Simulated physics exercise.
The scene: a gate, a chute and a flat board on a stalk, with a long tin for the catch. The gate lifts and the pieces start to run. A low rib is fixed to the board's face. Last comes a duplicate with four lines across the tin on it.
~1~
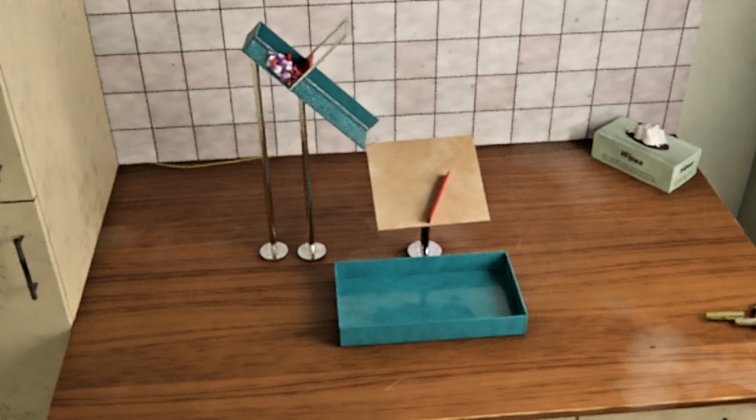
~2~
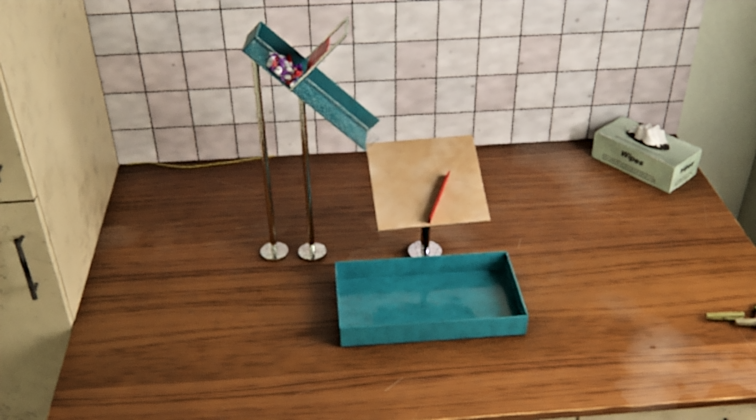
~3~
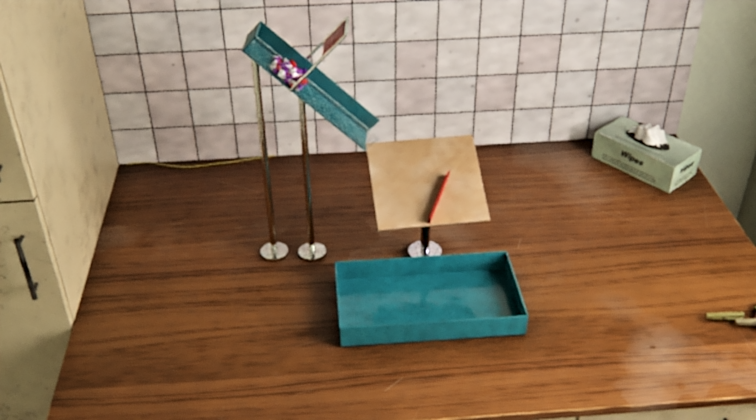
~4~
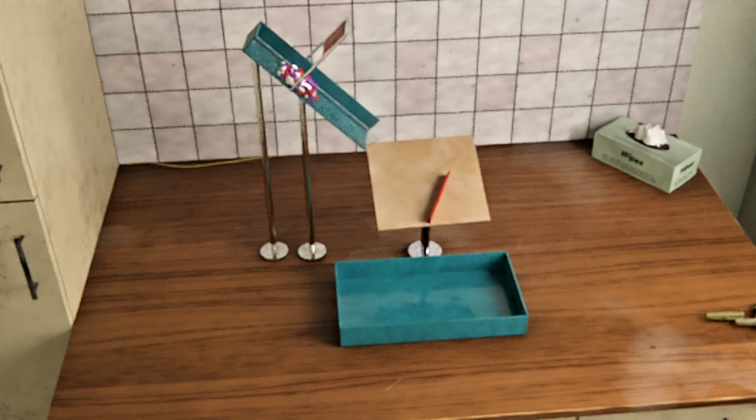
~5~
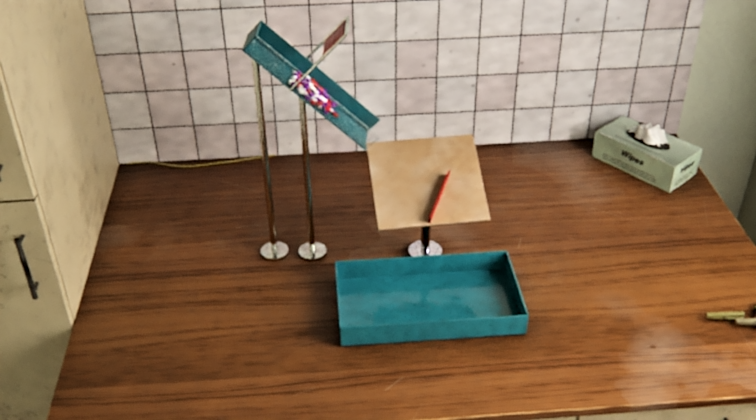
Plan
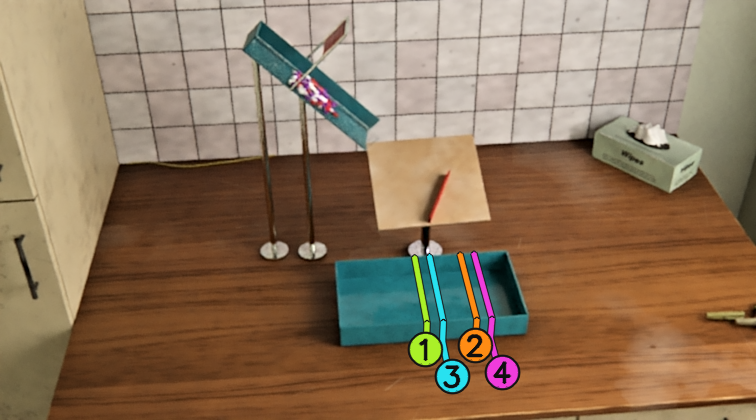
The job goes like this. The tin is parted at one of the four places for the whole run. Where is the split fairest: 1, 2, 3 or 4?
1.
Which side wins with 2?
More lands on the left.
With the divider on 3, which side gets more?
Left.
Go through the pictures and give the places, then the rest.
Load behind the gate near (286, 67), jelly beans; lip of the chute near (366, 142), sloping fairly steeply, in the first frame.
Middle of the board near (427, 181), tilted gently; middle of its low edge near (435, 225); of its high edge near (420, 139), in the second frame.
Front corners of the tin near (340, 328) and (527, 316), empty; front of the load near (303, 79), in the third frame.
Middle of the load near (299, 83); its front near (316, 99), close to a quarter of the way to the lip; rib from (449, 171) to (430, 219), in the fourth frame.
Middle of the load near (310, 92); its front near (334, 112), close to half of the way to the lip, in the fifth frame.
On the marked copy, line 1 crosses the front rim at (426, 322); line 2 crosses the front rim at (476, 319); line 3 crosses the front rim at (443, 321); line 4 crosses the front rim at (491, 318).
Choosing 1, of what is caught, close to a third on the left of the divider, close to two thirds on the right.
Choosing 2, of what is caught, the bulk on the left of the divider, a small share on the right.
Choosing 3, of what is caught, the bulk on the left of the divider, close to a quarter on the right.
Choosing 4, of what is caught, all but a few on the left of the divider, a small share on the right.
